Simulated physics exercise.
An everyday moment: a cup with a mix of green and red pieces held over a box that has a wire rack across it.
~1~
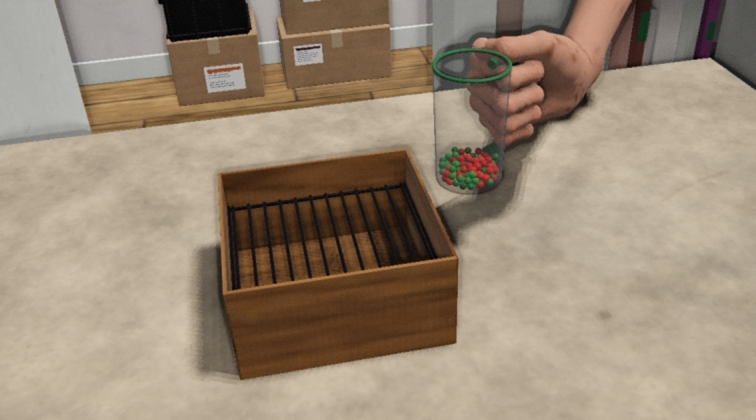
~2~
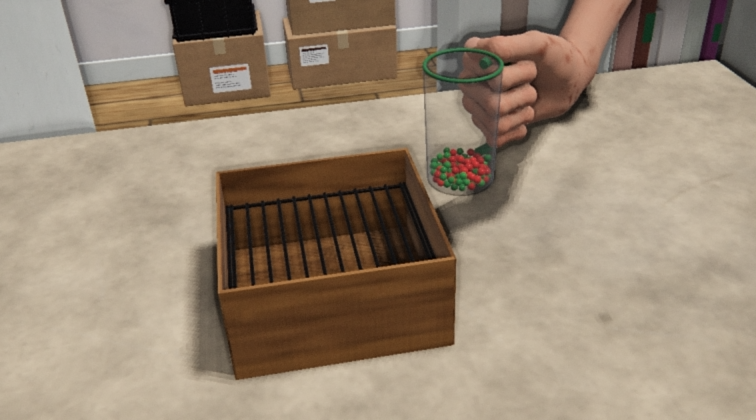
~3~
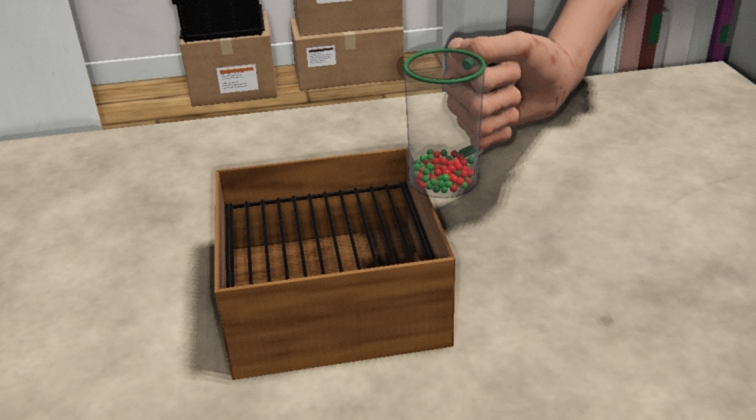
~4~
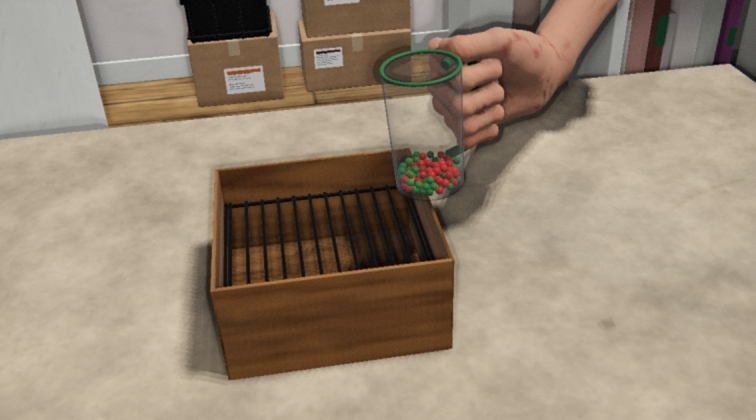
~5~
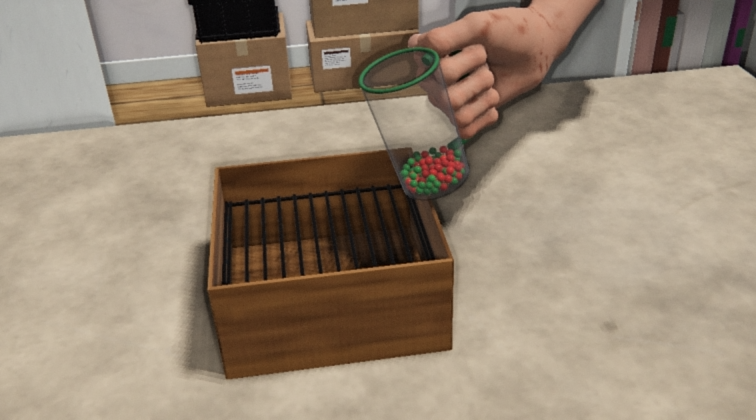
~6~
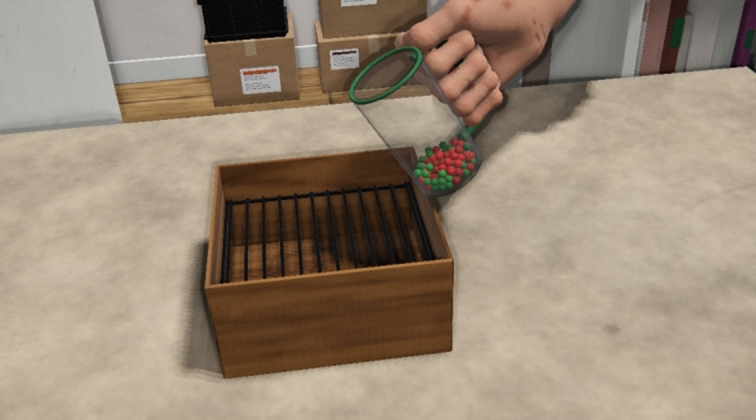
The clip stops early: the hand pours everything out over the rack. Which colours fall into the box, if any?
Here the green bits pass the rack, and the red bits pass the rack.
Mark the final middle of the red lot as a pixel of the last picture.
Roughly at (310, 309).
Then, 0.42 s on from there, green ones, the whole lot in the cup; red ones, the whole lot in the cup.
Then, 0.79 s on from there, green ones, all but a few in the cup, only a few on or over the wires; red ones, the whole lot in the cup.
Then, 1.11 s on from there, green ones, near a third on or over the wires, near two thirds under the rack; red ones, near a quarter on or over the wires, the bulk under the rack.
In the end, green ones, the whole lot under the rack; red ones, the whole lot under the rack.
